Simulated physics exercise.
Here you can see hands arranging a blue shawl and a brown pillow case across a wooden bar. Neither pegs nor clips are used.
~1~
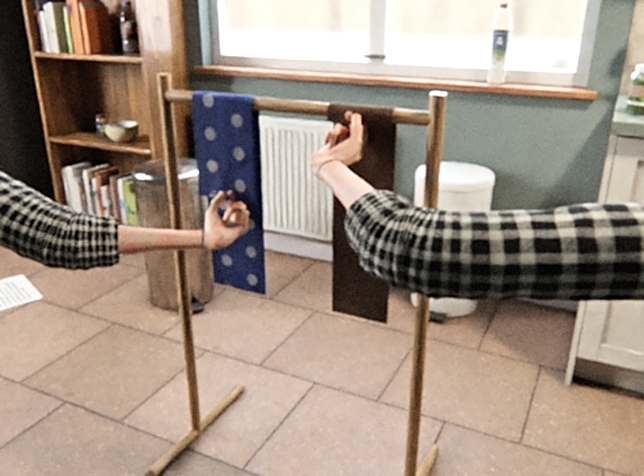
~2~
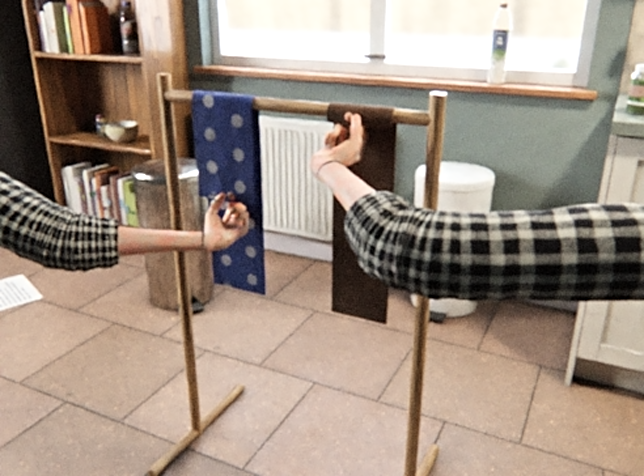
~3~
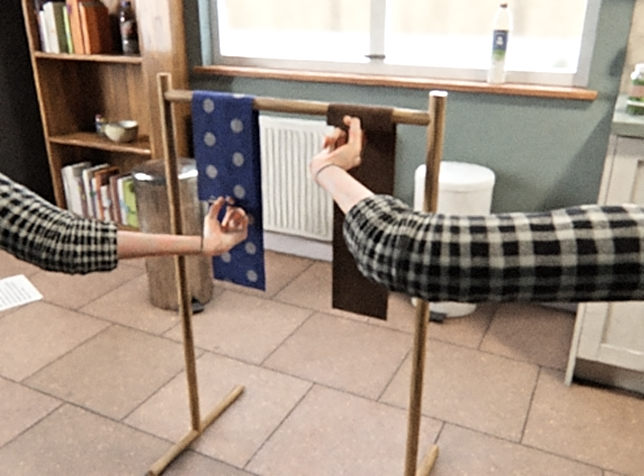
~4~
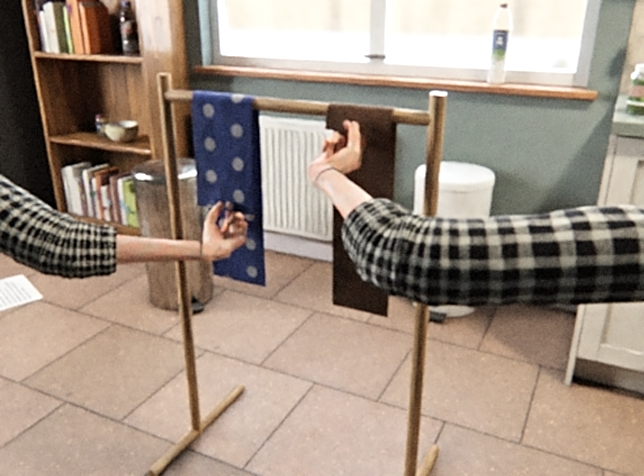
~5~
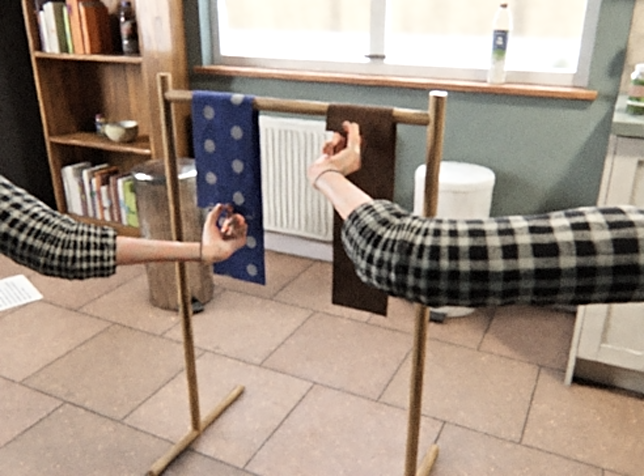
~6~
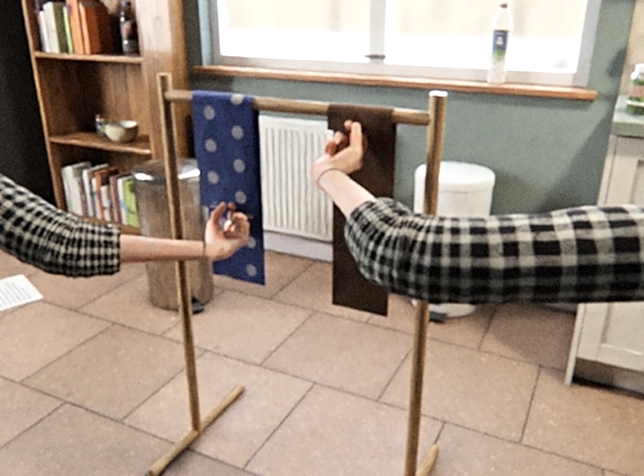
The clip opens with two hands in checked sleeves at a spotted blue cloth and a plain brown cloth draped over a wooden bar. The lower edges of both cloths creep up slightly, while the fingers make small movements and the arms stay almost still through to the end.
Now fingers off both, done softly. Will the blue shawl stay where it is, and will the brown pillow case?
At the end, the blue shawl never falls, the brown pillow case does not stay up.
Then, 0.50 s later than the last view, shawl at rest on the rail; pillow case clear of the rail and dropping near (360, 317).
Then, 0.76 s later than the last view, shawl at rest on the rail; pillow case in a heap on the floor.
Finally, shawl at rest on the rail; pillow case in a heap on the floor. The blue shawl keeps its place and the brown pillow case slides off.
